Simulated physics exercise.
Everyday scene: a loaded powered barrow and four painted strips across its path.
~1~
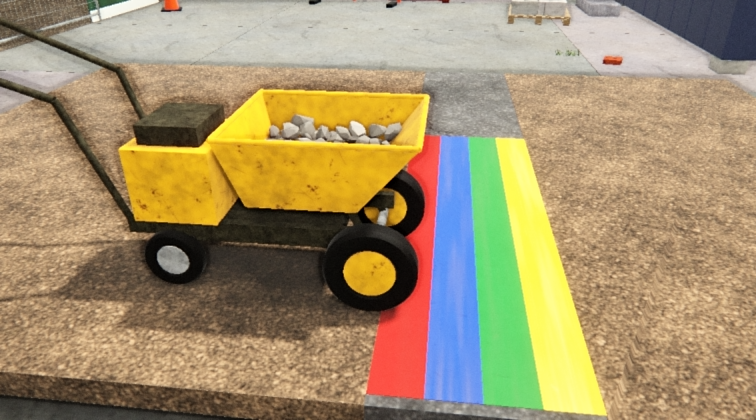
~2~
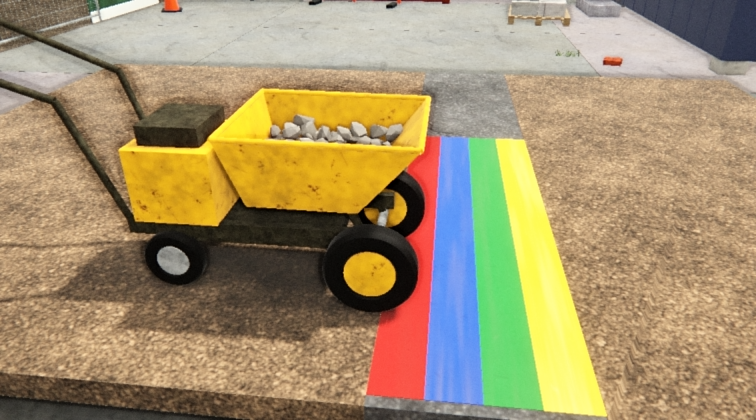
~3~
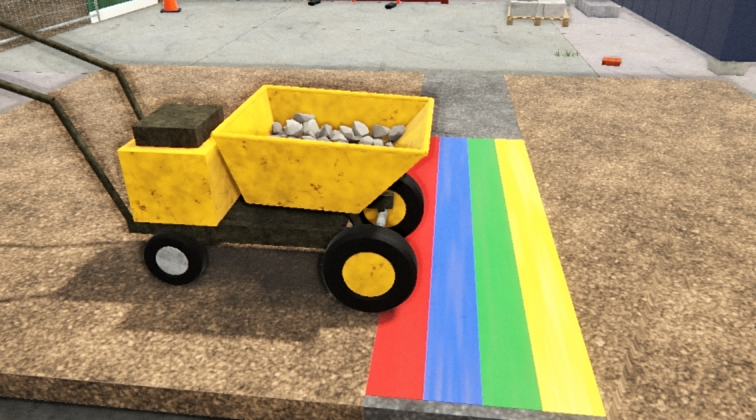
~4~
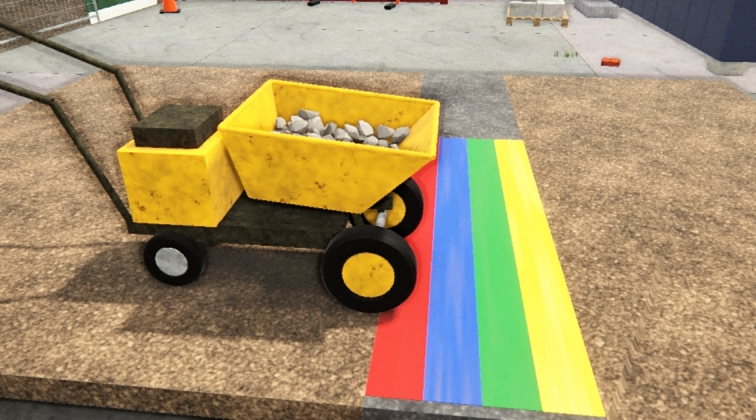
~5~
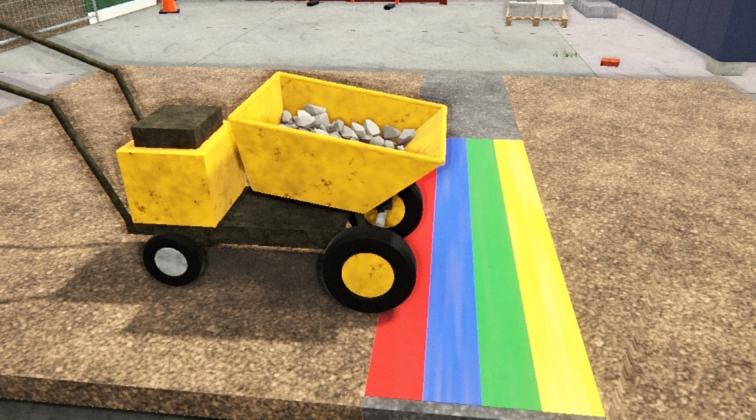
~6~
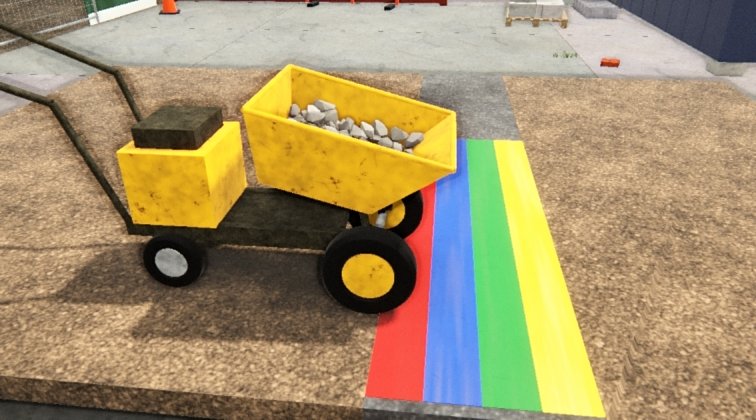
A yellow skip loaded with broken stones tilts gradually to the right beside painted strips.
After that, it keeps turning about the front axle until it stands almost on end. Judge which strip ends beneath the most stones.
Beneath the most stones: The yellow strip.
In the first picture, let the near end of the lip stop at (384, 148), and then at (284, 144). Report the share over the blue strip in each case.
In turn 0 and 30 in a hundred.
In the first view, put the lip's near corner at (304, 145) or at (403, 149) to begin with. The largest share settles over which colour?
The strip in blue, then the yellow strip.
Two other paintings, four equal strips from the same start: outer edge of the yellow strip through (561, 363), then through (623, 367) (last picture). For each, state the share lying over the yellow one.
Close to 40 percent, and close to 40 percent.
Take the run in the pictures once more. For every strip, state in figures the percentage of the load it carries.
Red strip around 0, blue strip around 0, green strip around 15, yellow strip around 40.
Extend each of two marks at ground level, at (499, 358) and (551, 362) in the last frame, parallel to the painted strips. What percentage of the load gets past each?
Around 90 per cent for the first, and 60 per cent for the second.
Shortly afterwards, skip tipped steeply; the whole lot in the skip.
Next, skip tipped right over; the bulk in the skip; a little over the green strip; a little over the yellow strip; only a few falling.
Some moments later, skip tipped right over; near a quarter in the skip; near a quarter over the green strip; near a third over the yellow strip; near a quarter off the paint.
In the end, skip tipped right over; a little in the skip; none at all over the red strip; only a few over the blue strip; near a quarter over the green strip; near a third over the yellow strip; near a quarter off the paint.
